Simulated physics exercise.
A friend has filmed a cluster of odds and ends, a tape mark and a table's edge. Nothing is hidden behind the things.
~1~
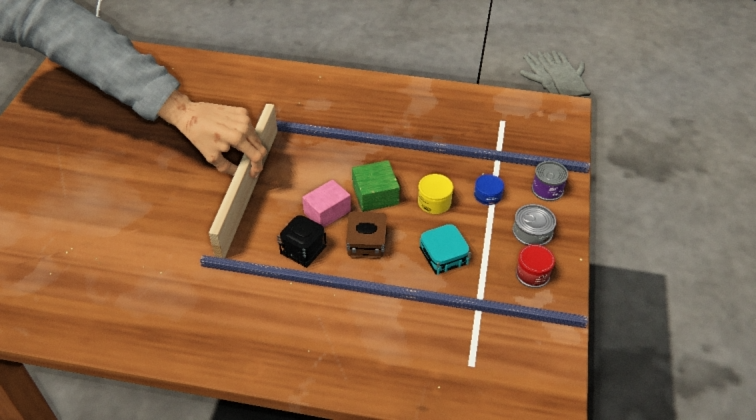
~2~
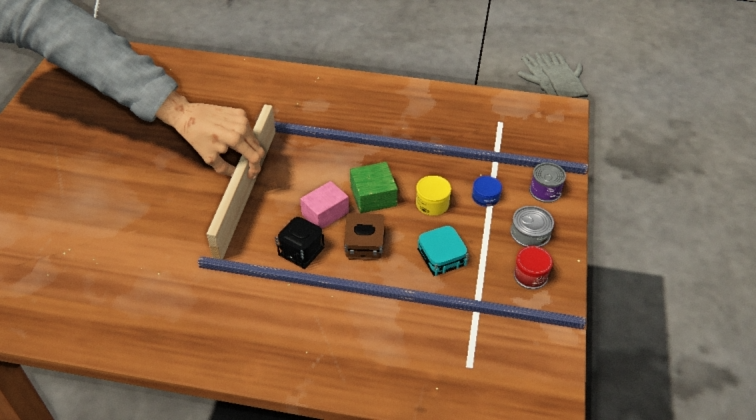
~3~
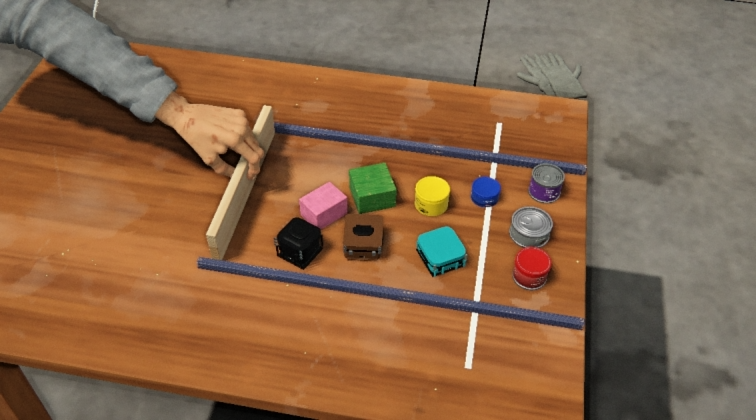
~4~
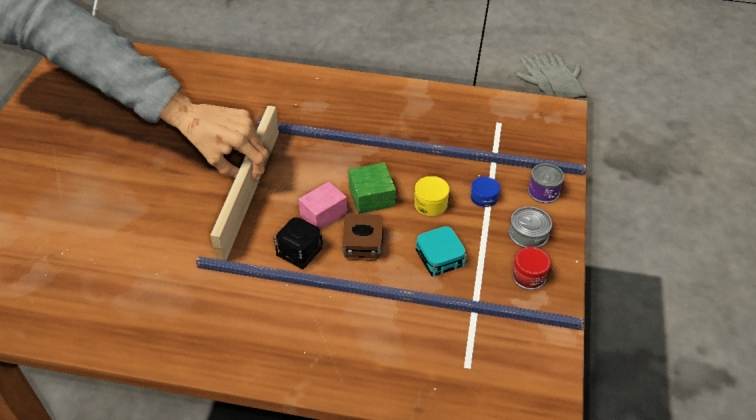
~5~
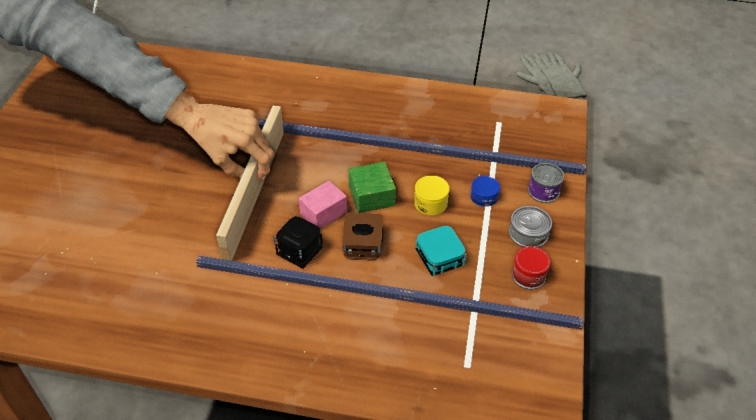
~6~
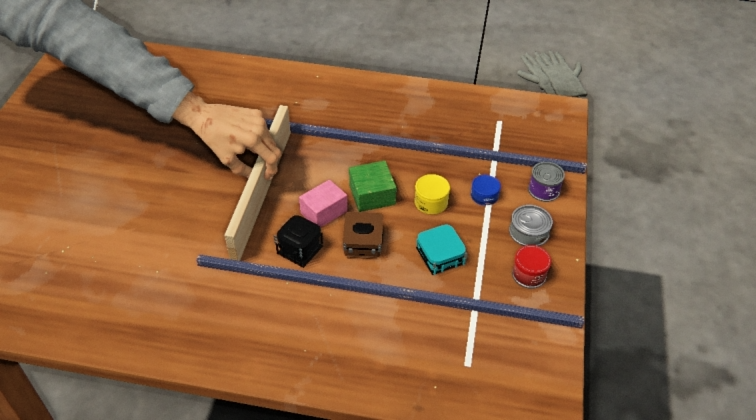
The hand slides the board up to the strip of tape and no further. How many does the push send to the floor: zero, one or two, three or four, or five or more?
The number that fall off is one or two.
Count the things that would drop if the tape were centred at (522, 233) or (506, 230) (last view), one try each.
Down on the floor: 4 and 3.
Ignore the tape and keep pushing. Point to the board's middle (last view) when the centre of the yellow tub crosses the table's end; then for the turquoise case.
At (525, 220) for the yellow tub; at (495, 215) for the turquoise case.
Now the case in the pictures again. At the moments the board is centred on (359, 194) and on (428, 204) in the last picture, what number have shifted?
First 5, then 8.
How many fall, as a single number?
Exactly 1.
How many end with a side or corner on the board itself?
That makes 3.
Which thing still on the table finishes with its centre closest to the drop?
That is the turquoise case.
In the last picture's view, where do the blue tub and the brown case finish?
The blue tub stops around (545, 189); the brown case around (536, 263).
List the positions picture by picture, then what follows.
Purple pot (550, 181); red tin (535, 267); grey pot (534, 226); board (246, 177); tape (489, 227), in the first frame.
Red tin (533, 268); yellow tub (433, 196), in the second frame.
Grey pot (531, 228); pink block (324, 206), in the third frame.
Purple pot (546, 184); board (248, 180), in the fourth frame.
Red tin (531, 268); black case (299, 241), in the fifth frame.
Purple pot (546, 182); red tin (531, 267); grey pot (531, 226); board (261, 179); tape (486, 227), in the sixth frame.
A little later, none off yet; purple pot at rest near (546, 182); red tin at rest near (531, 267); grey pot at rest near (531, 226).
Next, none off yet; purple pot at rest near (548, 181); red tin shifted about its own width near (578, 279); grey pot moving near (540, 230).
When it is over, the number that fall off is one or two; down, red tin.
